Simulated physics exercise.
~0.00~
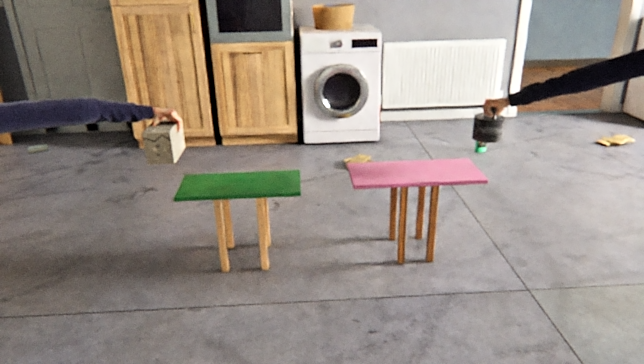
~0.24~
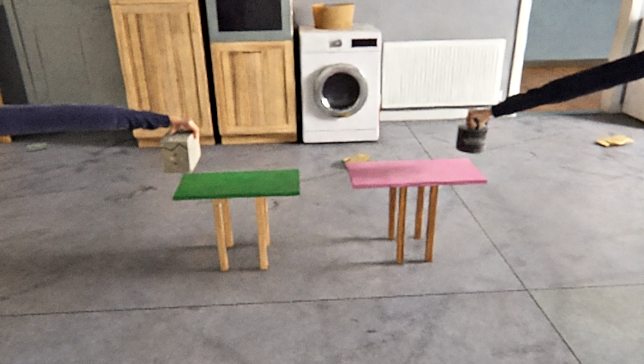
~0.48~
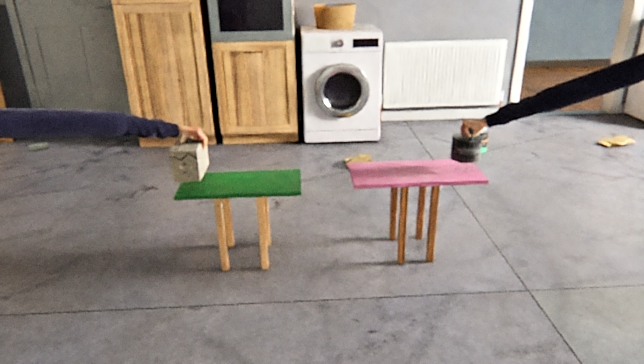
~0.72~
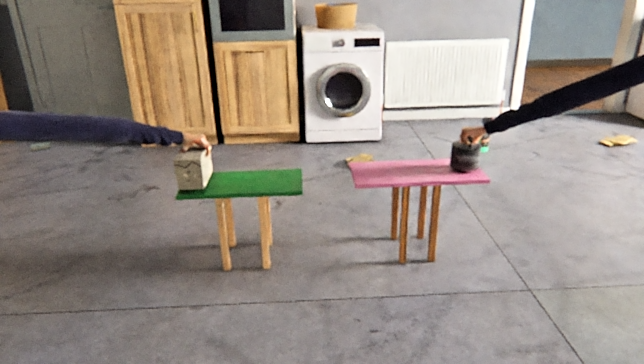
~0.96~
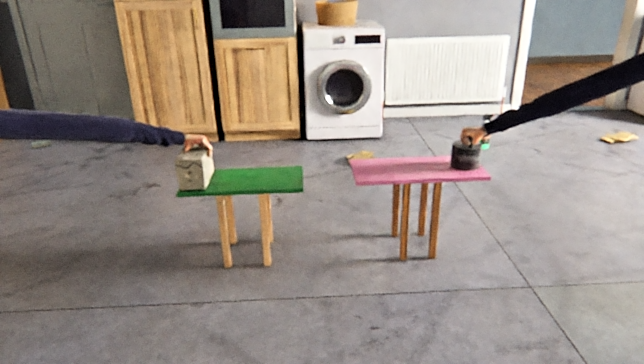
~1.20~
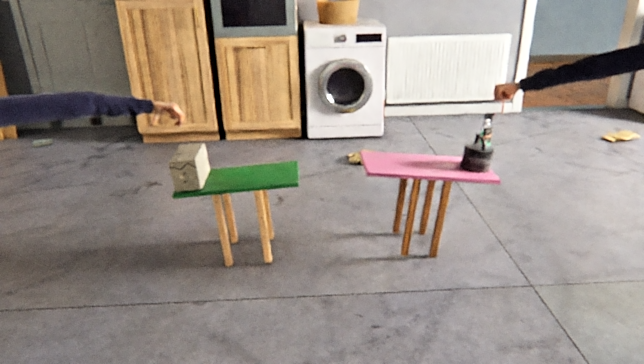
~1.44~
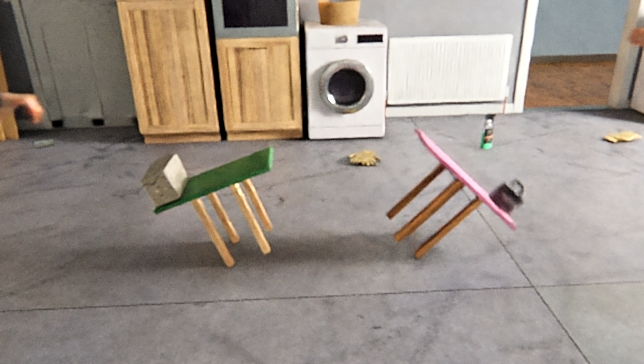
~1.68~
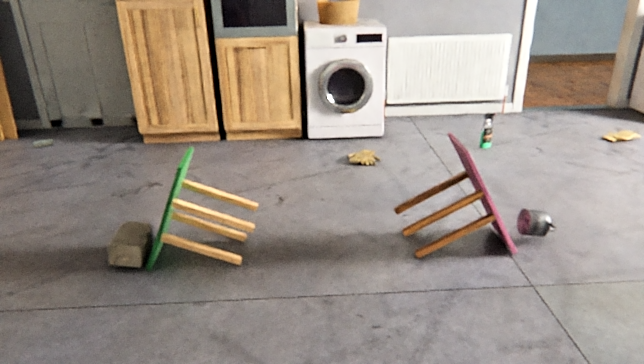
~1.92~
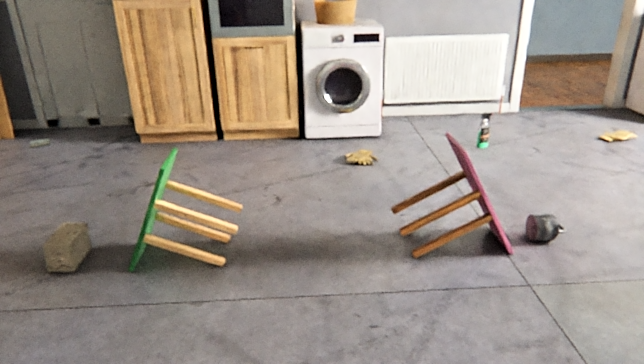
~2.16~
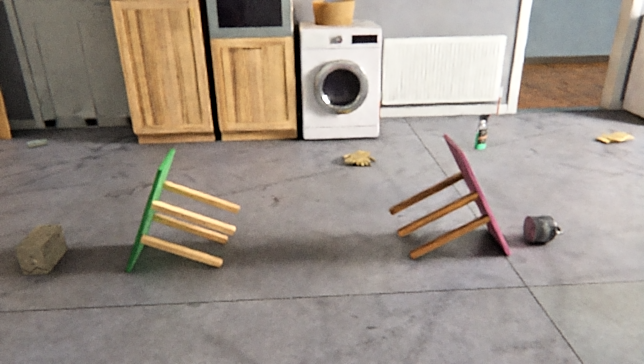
Two small narrow-footed tables, a green one on the left and a pink one on the right, stand on a grey floor, seen from the front by a slightly swaying camera, with wooden cabinets, a white washing machine and a radiator behind. A hand from each side lowers an object, a pale block onto the green table's left end and a dark round object onto the pink table's right end. Both hands let go and draw back. The tables tip outward, and their loads slide off. Both tables end toppled with legs pointing inward, the block and the dark object lying on the floor beyond them.
